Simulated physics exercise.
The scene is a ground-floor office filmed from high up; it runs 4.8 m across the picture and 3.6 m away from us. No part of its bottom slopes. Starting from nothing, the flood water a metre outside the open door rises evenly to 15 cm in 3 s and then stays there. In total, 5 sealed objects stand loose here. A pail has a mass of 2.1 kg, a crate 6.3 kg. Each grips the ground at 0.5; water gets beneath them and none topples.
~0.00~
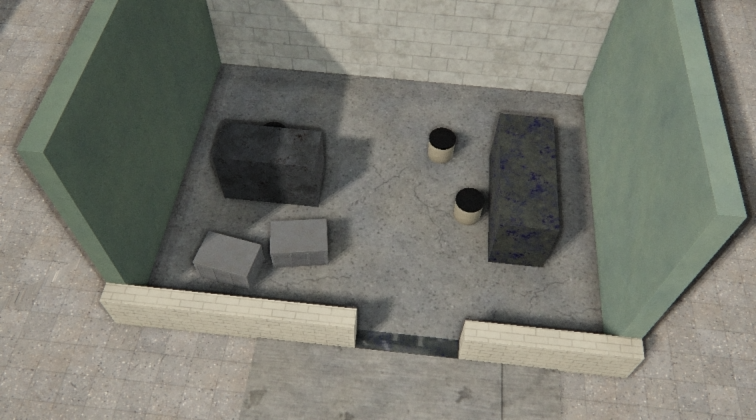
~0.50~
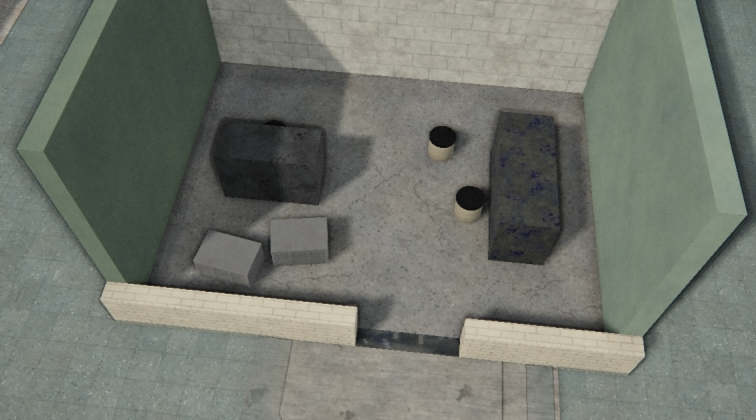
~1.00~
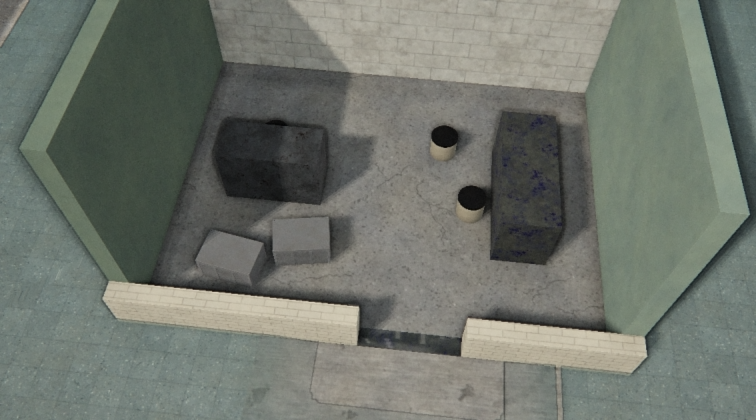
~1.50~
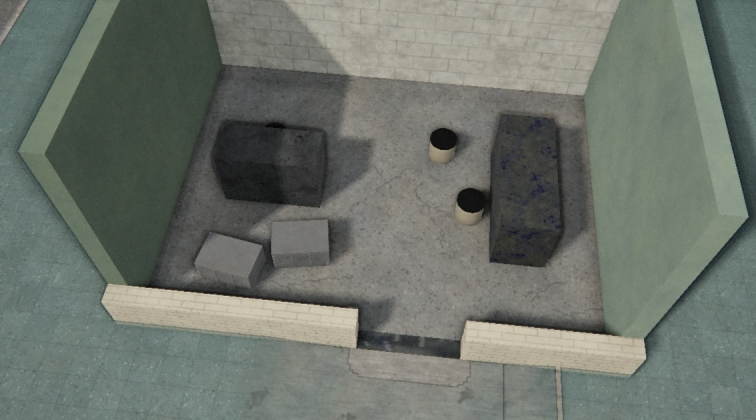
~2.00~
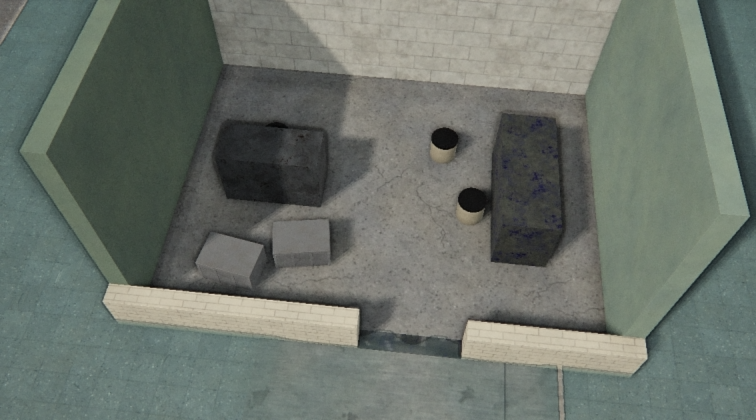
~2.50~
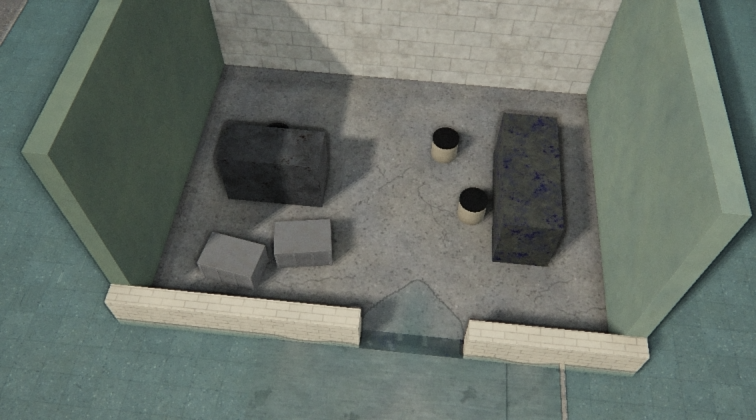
Greenish water spread over the paving outside a small walled room seen from above, then a thin patch slid in through the front gap, while the blocks and two round containers inside stayed still.
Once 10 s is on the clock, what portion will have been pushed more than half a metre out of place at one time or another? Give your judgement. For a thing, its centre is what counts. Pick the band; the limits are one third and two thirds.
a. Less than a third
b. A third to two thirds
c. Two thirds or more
b, A third to two thirds.
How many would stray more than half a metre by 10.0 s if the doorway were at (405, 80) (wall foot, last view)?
Result: 4.
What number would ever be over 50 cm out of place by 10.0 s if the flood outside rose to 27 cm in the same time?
You'd get 5 in that case.
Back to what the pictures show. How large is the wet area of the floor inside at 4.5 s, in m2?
5.5 m2.
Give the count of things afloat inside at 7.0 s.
1 at that moment.
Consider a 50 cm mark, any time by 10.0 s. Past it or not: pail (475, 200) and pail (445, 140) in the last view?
In that order: More, over.
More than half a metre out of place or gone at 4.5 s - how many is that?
By then 1.
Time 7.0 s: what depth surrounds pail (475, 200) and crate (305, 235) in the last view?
First roughly 2 cm, second roughly 2 cm.
After 3.5 s 0 of 5 are over 50 cm from their spots; 0 afloat.
After 4.5 s 1 of 5 are over 50 cm from their spots; 1 afloat.
After 7.0 s 2 of 5 are over 50 cm from their spots; 1 afloat.
After 10.0 s 2 of 5 are over 50 cm from their spots, and 2 have been at some point; 2 afloat.
